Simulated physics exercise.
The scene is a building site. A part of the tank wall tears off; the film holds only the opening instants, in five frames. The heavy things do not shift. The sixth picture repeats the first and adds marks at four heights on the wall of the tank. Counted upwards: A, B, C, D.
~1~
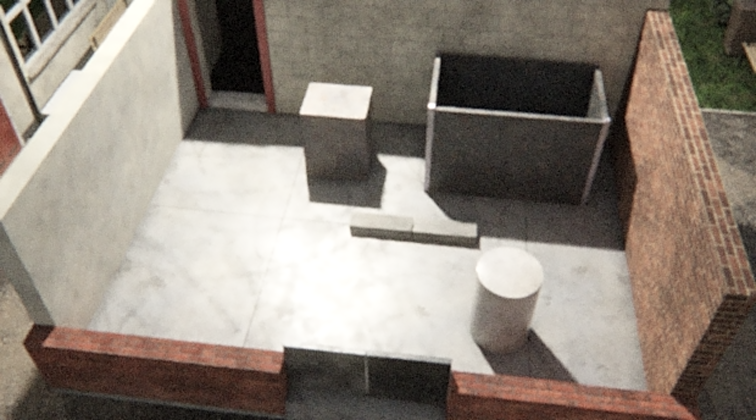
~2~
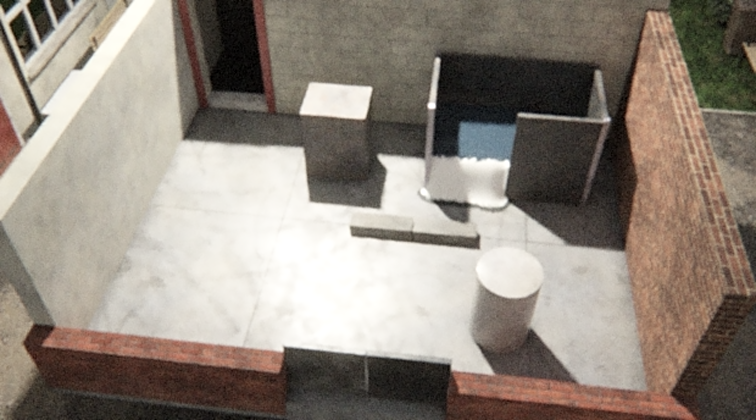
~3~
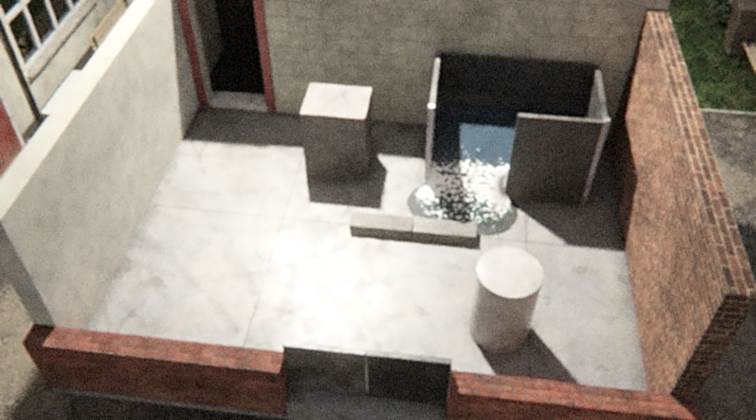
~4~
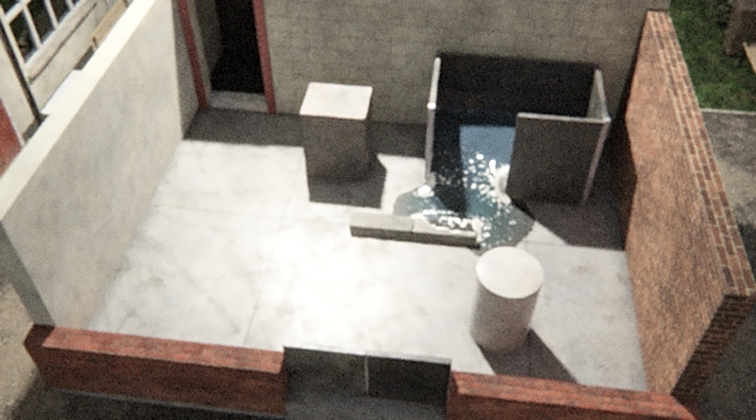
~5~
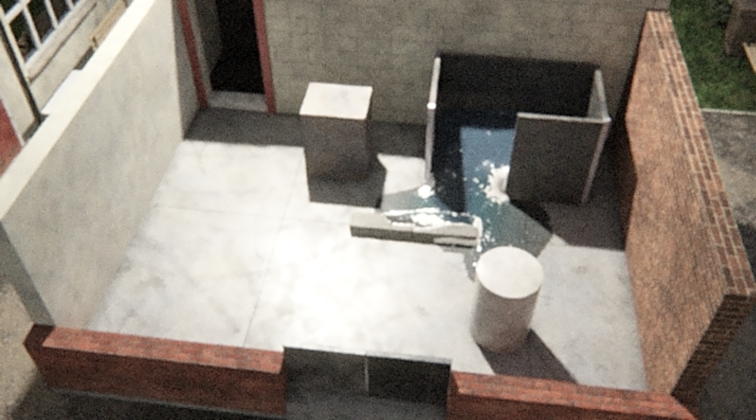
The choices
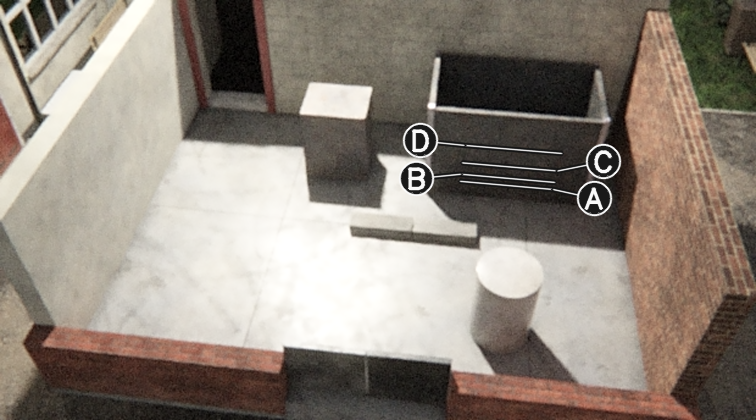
Water pours out through an opening that appears in the front of a dark open tank in a walled concrete yard. It spreads over the pale floor in a foaming, glittering sheet, meets the low block strip, then stretches left behind it and right, around its end, toward the white cylinder.
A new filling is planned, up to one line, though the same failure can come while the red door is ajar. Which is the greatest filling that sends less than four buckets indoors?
The limit is D.
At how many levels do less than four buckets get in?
All four.
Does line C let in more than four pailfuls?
No, that is safe.
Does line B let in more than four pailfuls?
No, that is safe.
In white, A at (506, 185); B at (507, 178); C at (509, 166); D at (512, 149); from the bottom up A, B, C, D.
For line A, nothing gets over.
For line B, nothing gets over.
For line C, nothing gets over.
For line D, a bucket or two gets in.
